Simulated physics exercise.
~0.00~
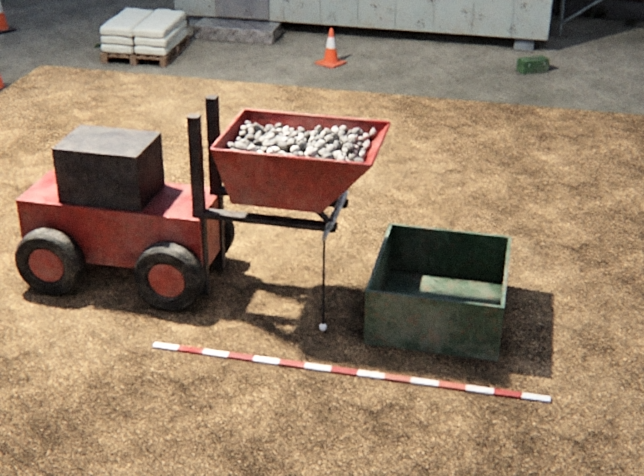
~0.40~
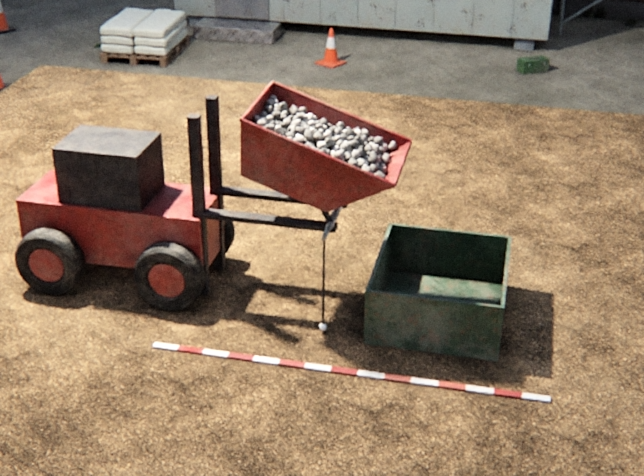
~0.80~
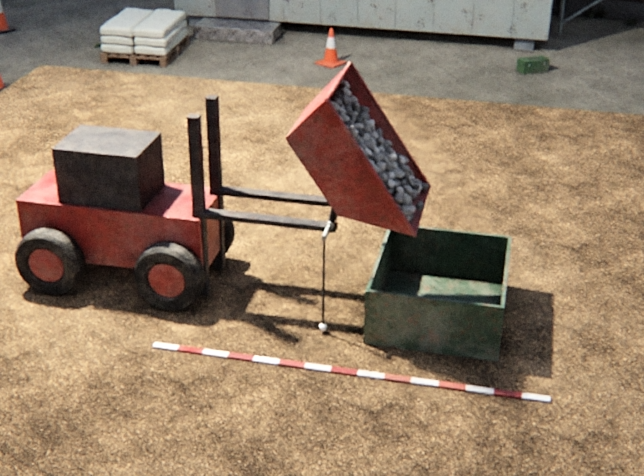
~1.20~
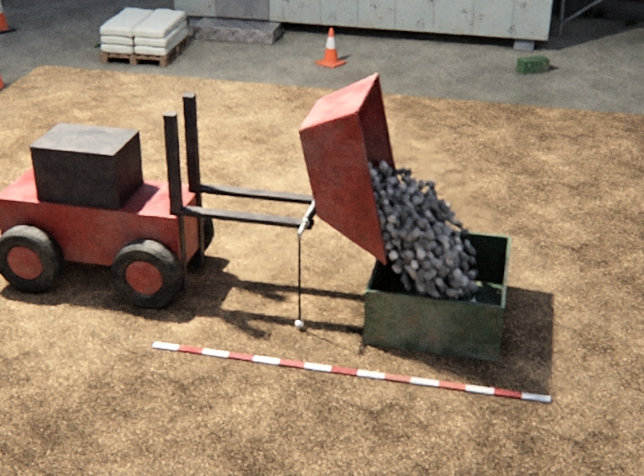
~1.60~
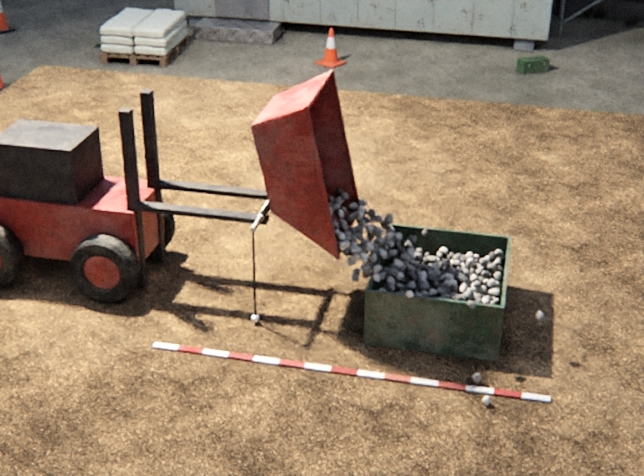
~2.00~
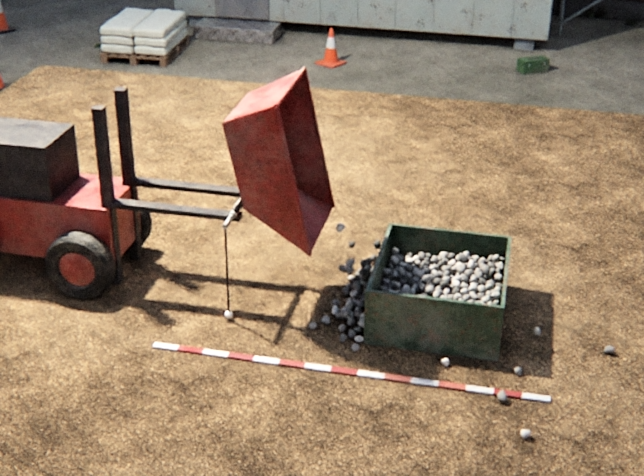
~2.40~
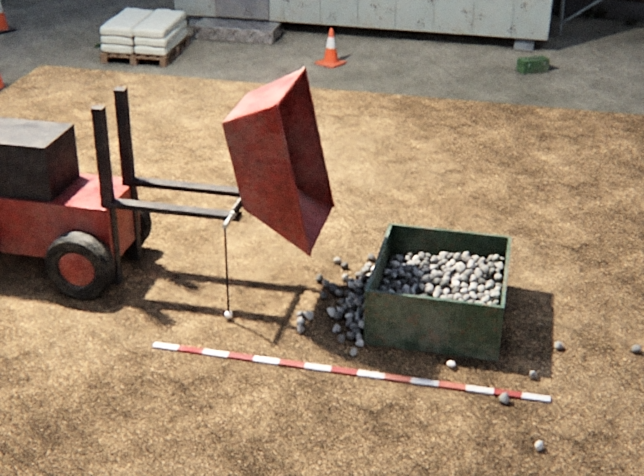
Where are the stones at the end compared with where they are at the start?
At the start the stones sit in the raised red skip on the forklift. At the end most of them lie lower down and further right in the green bin, with some spilled on the ground around it.
On sandy ground, a forklift tips stones into a green bin, backs away and spills some.
